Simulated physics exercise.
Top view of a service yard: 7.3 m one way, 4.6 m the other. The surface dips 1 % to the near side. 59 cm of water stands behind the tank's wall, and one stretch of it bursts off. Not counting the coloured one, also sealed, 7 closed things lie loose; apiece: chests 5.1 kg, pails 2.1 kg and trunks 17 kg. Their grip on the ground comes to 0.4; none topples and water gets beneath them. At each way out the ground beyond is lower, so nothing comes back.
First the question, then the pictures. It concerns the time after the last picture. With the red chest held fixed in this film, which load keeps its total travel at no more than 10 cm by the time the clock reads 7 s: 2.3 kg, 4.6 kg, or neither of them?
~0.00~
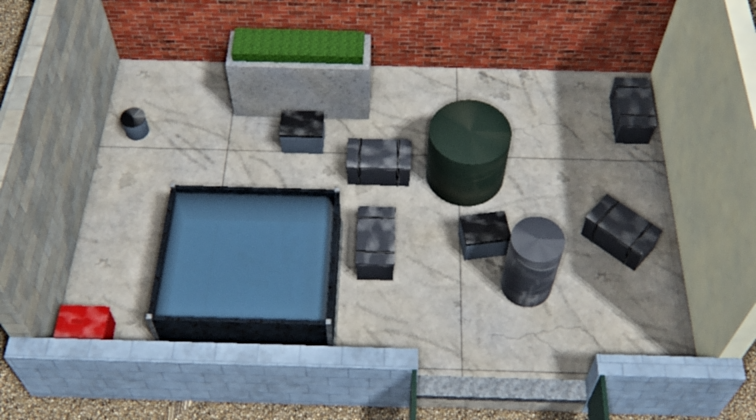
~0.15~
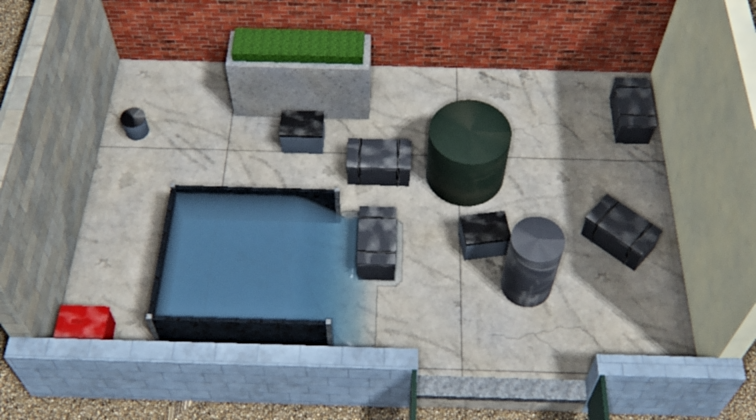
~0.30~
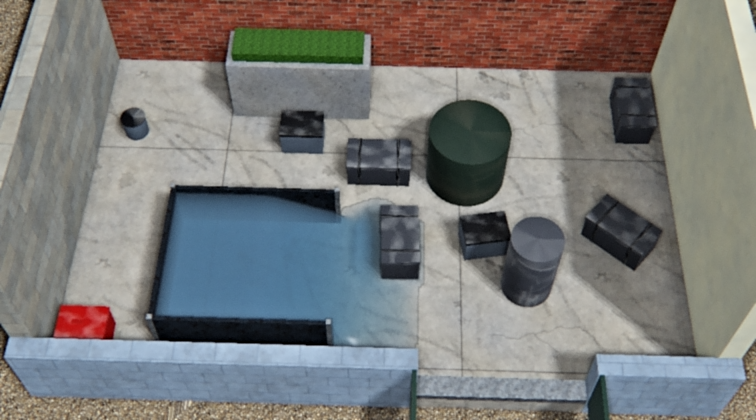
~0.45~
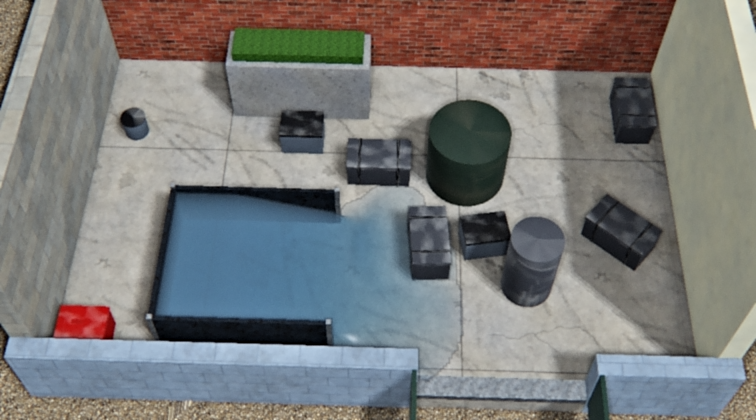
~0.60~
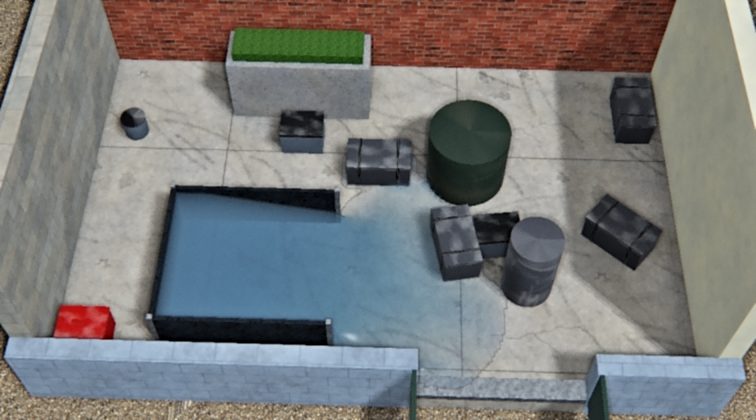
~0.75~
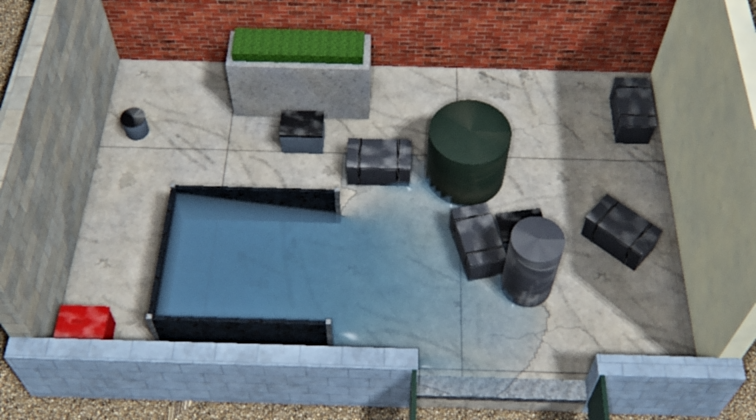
It's likely that the extra mass is unnecessary.
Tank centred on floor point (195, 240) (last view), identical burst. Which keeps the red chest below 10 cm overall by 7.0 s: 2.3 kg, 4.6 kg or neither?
Then the smaller load will do.
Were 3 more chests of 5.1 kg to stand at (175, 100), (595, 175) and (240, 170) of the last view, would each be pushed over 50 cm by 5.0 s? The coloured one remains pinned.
Taking them one by one: Below the mark; above the mark; below the mark.
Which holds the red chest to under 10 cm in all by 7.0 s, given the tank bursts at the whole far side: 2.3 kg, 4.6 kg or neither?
That way round, neither mass holds.
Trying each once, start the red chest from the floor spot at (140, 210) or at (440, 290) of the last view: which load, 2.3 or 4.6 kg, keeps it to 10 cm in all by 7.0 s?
Order kept: Light pick works, both picks fail.
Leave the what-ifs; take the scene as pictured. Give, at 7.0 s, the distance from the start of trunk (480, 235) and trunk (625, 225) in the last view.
Net shift, one by one: 150 cm / 100 cm.
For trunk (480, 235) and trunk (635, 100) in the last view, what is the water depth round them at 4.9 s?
Around 8 cm and 14 cm.
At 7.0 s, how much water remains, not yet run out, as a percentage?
About 70 in a hundred parts of the water.
After 1.4 s the red chest would be 0 cm from its start with 2.3 kg and 0 cm from its start with 4.6 kg; 0 cm of water round it then.
After 3.1 s the red chest would be 0 cm from its start with 2.3 kg and 0 cm from its start with 4.6 kg; 0 cm of water round it then.
After 4.9 s the red chest would be 0 cm from its start with 2.3 kg and 0 cm from its start with 4.6 kg; 0 cm of water round it then.
After 7.0 s the red chest would be 0 cm from its start with 2.3 kg and 0 cm from its start with 4.6 kg; 1 cm of water round it then.
